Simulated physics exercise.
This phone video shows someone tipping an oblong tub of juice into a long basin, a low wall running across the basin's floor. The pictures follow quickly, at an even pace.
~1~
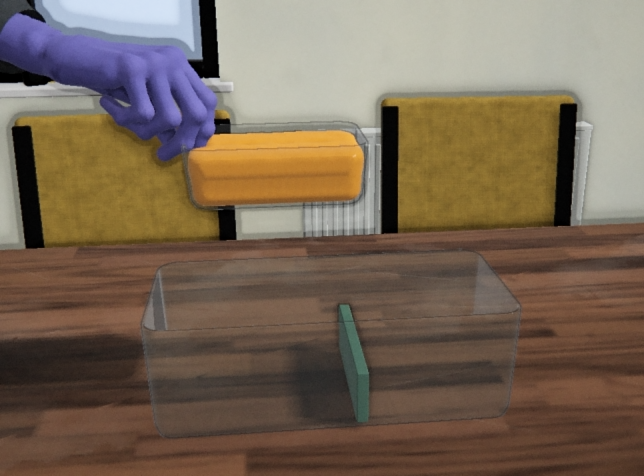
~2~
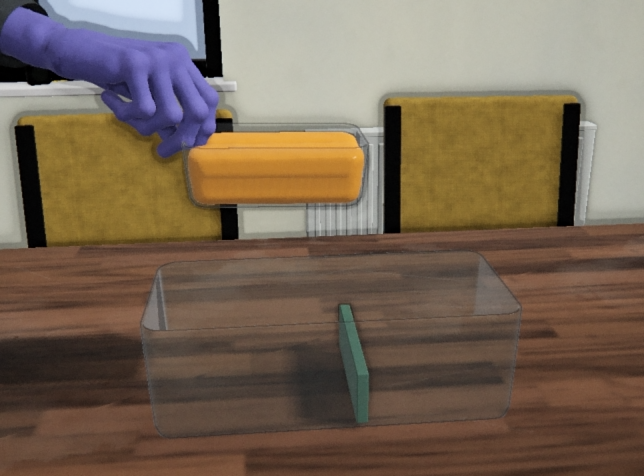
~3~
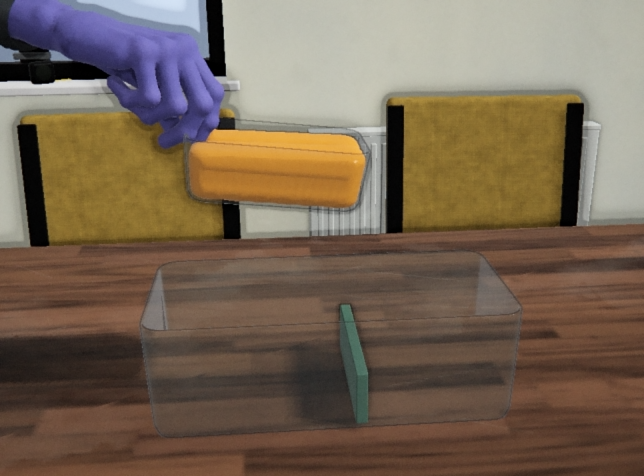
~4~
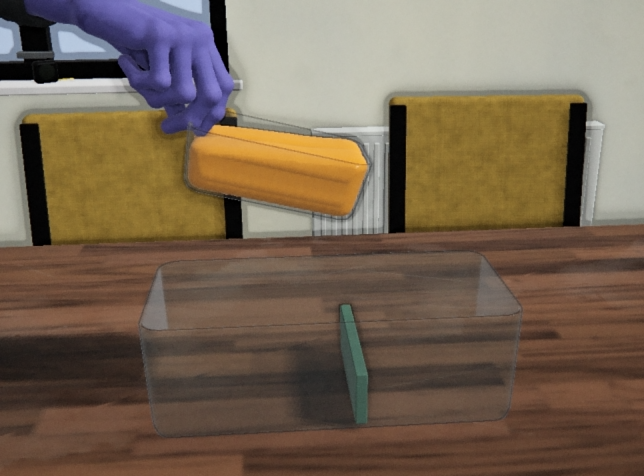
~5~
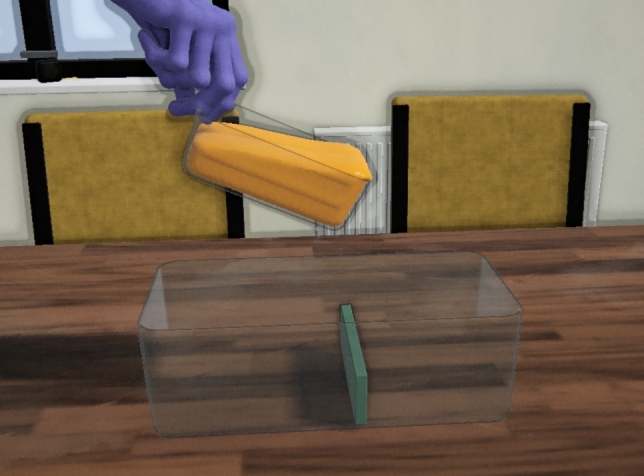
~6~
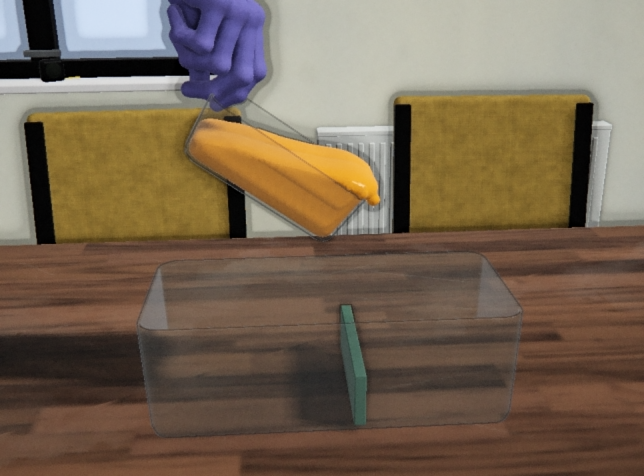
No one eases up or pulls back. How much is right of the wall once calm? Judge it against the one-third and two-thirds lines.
The portion right of the wall will surpass two thirds.
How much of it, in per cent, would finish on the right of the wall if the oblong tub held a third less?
Near 80 in a hundred.
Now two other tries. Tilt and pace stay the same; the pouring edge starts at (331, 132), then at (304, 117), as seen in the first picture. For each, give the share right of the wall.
70 % and 50 %.
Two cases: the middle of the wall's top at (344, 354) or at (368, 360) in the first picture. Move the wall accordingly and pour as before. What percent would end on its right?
Try 1: Some 70 %; try 2: 50 %.
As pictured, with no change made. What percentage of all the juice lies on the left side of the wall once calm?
That works out near 15 in every hundred.
A moment on, the oblong tub is tipped right over and 8 per cent is still to pour, 0 is left of the wall and 68 right of it.
Next, the oblong tub is tipped right over and 1 per cent is still to pour, 9 is left of the wall and 69 right of it.
Then the oblong tub is tipped right over and 0 per cent is still to pour, 15 is left of the wall and 80 right of it.
Later the oblong tub is tipped right over and 0 per cent is still to pour, 16 is left of the wall and 80 right of it.
At rest 16 per cent lies left of the wall, 80 right of it and 4 outside.
